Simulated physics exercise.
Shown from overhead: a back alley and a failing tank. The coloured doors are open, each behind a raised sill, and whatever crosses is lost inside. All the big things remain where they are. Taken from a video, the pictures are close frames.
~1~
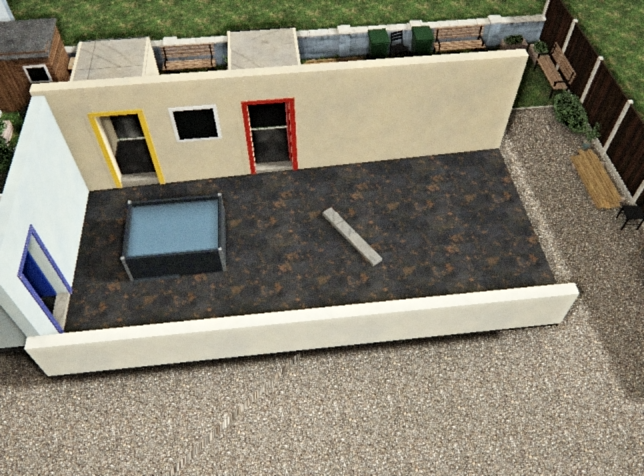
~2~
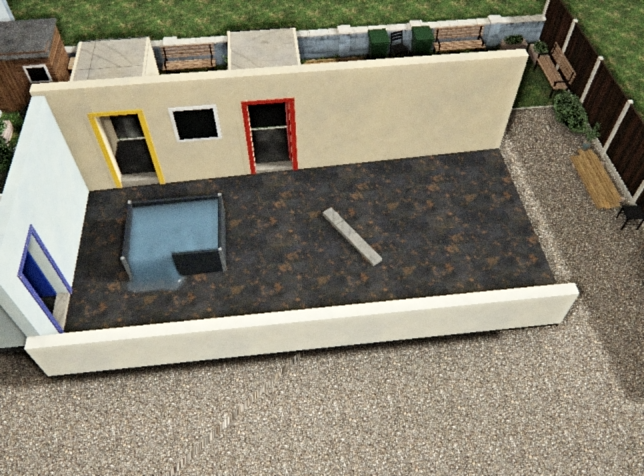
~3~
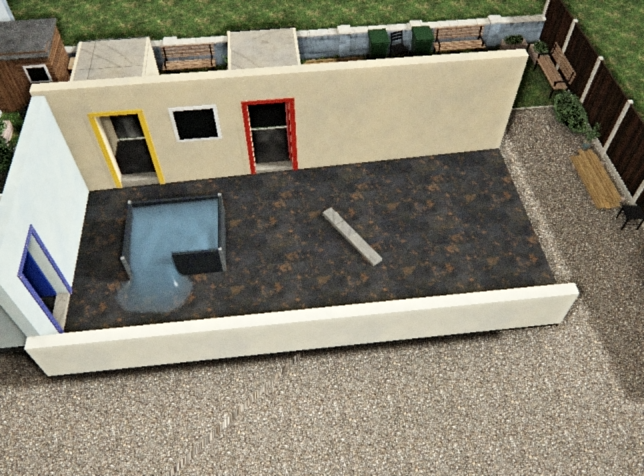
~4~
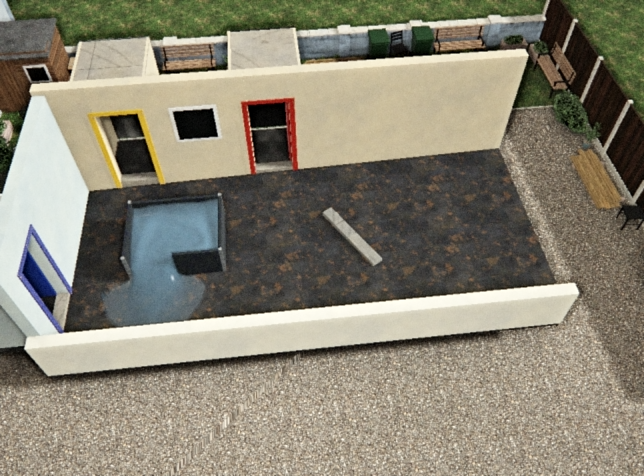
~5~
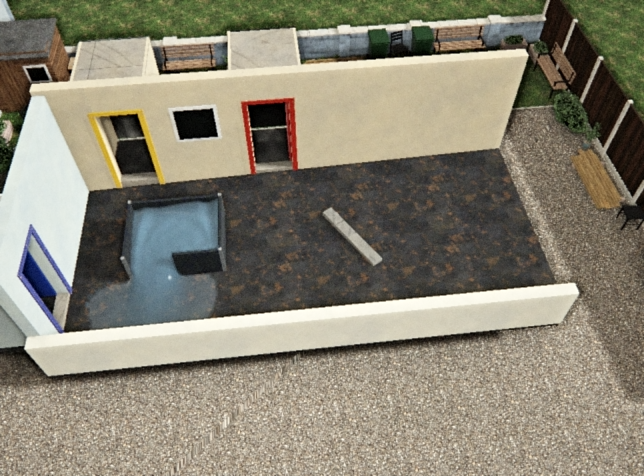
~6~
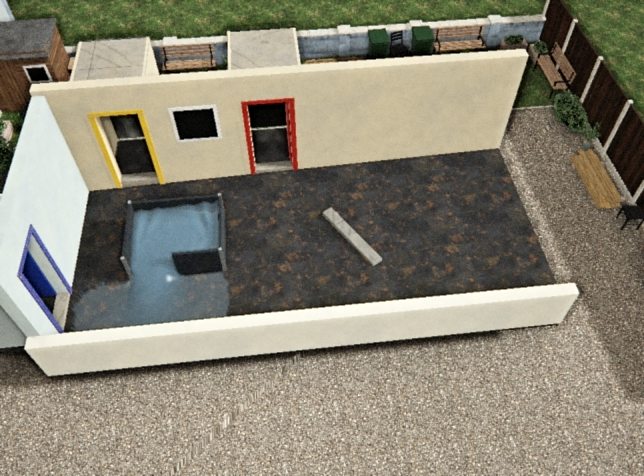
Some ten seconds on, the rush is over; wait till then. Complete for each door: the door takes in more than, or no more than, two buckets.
Completed: The yellow door takes in no more than two buckets; the blue door takes in more than two buckets; the red door takes in no more than two buckets.
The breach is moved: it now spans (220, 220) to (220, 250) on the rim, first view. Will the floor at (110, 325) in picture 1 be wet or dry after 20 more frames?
Bone-dry.
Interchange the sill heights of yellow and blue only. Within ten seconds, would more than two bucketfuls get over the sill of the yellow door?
What you'd see is that yellow breaks the limit.
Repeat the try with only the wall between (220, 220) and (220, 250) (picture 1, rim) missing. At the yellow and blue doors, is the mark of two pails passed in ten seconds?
I'd say the yellow door lets in too little, and the blue door lets in too little.
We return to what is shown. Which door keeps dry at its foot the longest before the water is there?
The red-painted one.
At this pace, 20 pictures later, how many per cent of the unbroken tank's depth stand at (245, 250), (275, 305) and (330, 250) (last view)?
First spot roughly 2 %, second 6 %, third 4 %.
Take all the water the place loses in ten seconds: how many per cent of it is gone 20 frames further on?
By my reckoning, 45 %.
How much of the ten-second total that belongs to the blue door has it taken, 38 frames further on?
Around 85 in a hundred.
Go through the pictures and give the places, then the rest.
Still water in the tank at (174, 228), in the first frame.
Water pours out at (154, 269) and has run to (181, 282), in the second frame.
The front is at (171, 308), out from the gap at (154, 270), in the third frame.
Water pours out at (155, 271) and has run to a hidden place, in the fourth frame.
The front is at a hidden place, out from the gap at (154, 271), in the fifth frame.
Water pours out at (154, 270) and has run to a hidden place, in the sixth frame.
A moment on, water covers 10 % of the floor; the yellow door not reached, the blue door wet at the sill, nothing in, the red door not reached.
Next, water covers 20 % of the floor; the yellow door not reached, the blue door over two buckets in, the red door not reached.
Then, water covers 45 % of the floor; the yellow door wet at the sill, nothing in, the blue door far over two buckets in, the red door not reached.
Later, water covers 65 % of the floor; the yellow door wet at the sill, nothing in, the blue door far over two buckets in, the red door wet at the sill, nothing in.
In the end, water covers 60 % of the floor; the yellow door wet at the sill, nothing in, the blue door far over two buckets in, the red door wet at the sill, nothing in.
